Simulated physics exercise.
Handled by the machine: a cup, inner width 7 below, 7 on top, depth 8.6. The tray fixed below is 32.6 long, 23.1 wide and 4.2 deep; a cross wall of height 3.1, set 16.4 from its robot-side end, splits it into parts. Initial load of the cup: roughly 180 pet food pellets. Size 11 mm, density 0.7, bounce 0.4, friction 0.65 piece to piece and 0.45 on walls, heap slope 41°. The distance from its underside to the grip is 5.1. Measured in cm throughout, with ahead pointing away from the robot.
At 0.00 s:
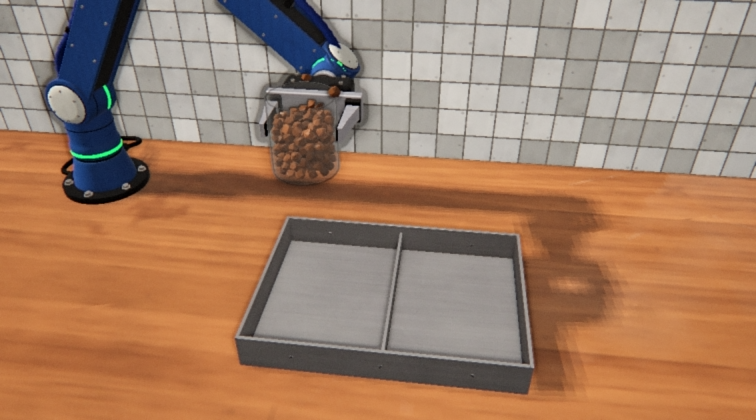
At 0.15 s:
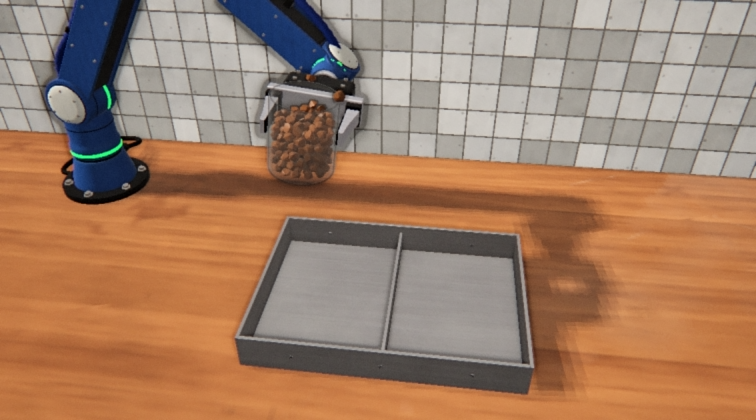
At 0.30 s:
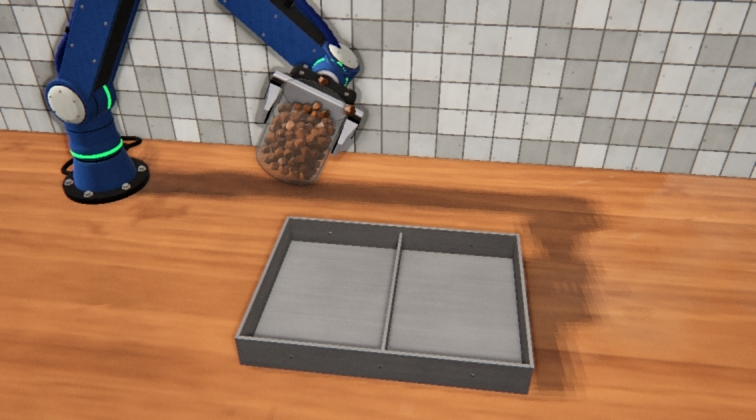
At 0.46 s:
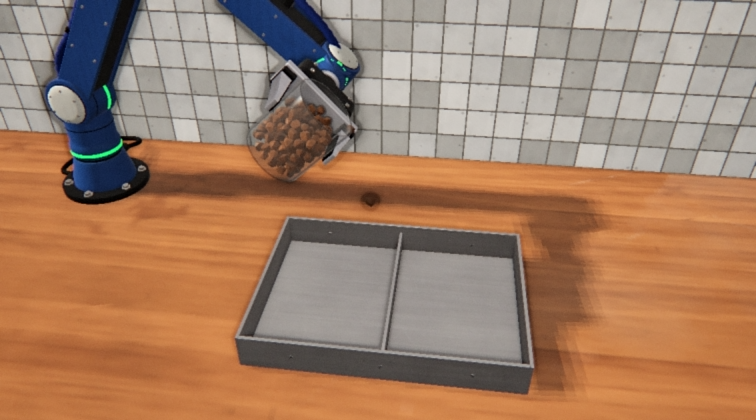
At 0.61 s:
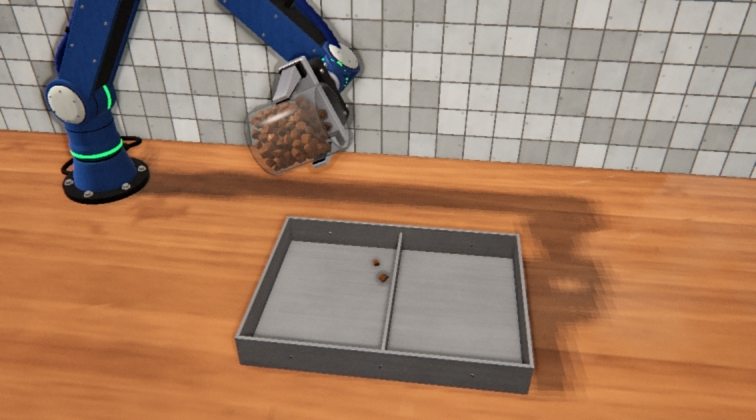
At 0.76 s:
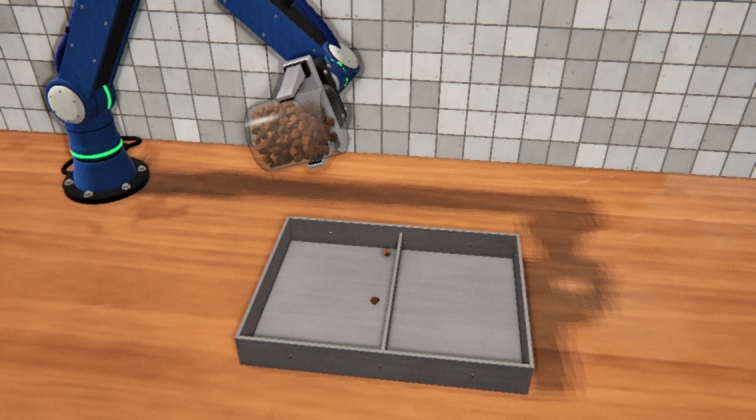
To begin with, a blue robot arm holds a clear cup full of small brown pellets upright above a wooden table, behind a gray tray split by a divider. The arm steadily tilts the cup toward the right, and two pellets drop out, landing in the tray's left compartment while the rest stay in the cup.
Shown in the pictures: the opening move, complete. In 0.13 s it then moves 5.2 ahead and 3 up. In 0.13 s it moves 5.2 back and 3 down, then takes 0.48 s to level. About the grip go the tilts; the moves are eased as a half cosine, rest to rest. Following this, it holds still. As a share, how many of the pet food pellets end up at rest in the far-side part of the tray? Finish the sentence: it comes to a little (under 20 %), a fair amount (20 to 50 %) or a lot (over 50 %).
It comes to a fair amount.
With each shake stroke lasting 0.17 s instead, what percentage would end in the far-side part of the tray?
Estimate: Near 10 per cent.
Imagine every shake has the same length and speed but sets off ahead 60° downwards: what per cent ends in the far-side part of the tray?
It comes to near 5 percent.
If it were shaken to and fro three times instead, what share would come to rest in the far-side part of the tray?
Then roughly 55 percent.
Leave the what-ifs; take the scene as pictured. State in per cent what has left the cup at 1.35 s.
Around 60 percent at that moment.
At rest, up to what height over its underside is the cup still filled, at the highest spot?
About 5.5 cm.
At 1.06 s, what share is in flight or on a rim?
57 %.
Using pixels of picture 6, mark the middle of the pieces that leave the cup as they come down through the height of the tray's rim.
Close to pixel (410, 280).
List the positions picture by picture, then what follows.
Cup middle at (304, 135), level; upper third of the load around (306, 124), from x 275 to 335, top at y 75; 183 in the cup, in the first picture.
Cup middle at (303, 135), tilted 7° forward; upper third of the load around (305, 123), from x 275 to 340, top at y 75, in the second picture.
Cup middle at (301, 134), tilted 25° forward; upper third of the load around (300, 125), from x 265 to 350, top at y 80, in the third picture.
Cup middle at (298, 132), tilted 46° forward; upper third of the load around (293, 121), from x 255 to 370, top at y 105; 181 in the cup, 2 in flight or on a rim, in the fourth picture.
Cup middle at (297, 131), tilted 64° forward; upper third of the load around (289, 118), from x 255 to 385, top at y 100; 181 in the cup, 2 in the robot-side part, in the fifth picture.
Cup middle at (297, 130), tilted 71° forward; upper third of the load around (286, 118), from x 255 to 385, top at y 105; 181 in the cup, 2 in the robot-side part, in the sixth picture.
By 1.06 s, tilted 70° forward, highest piece 25 above the table; 77 in the cup, 2 in the robot-side part, 104 in flight or on a rim.
By 1.35 s, tilted 15° forward, highest piece 28 above the table; 74 in the cup, 71 in the far-side part, 36 in the robot-side part, 1 on the table or floor, 1 in flight or on a rim.
By 1.70 s, level, highest piece 26 above the table; 74 in the cup, 72 in the far-side part, 35 in the robot-side part, 2 on the table or floor.
By 2.75 s, level, highest piece 26 above the table; 74 in the cup, 72 in the far-side part, 35 in the robot-side part, 2 on the table or floor.
Final count, 74 in the cup, 72 in the far-side part, 35 in the robot-side part, 2 on the table or floor. That is 39 % in the far-side part of the tray.
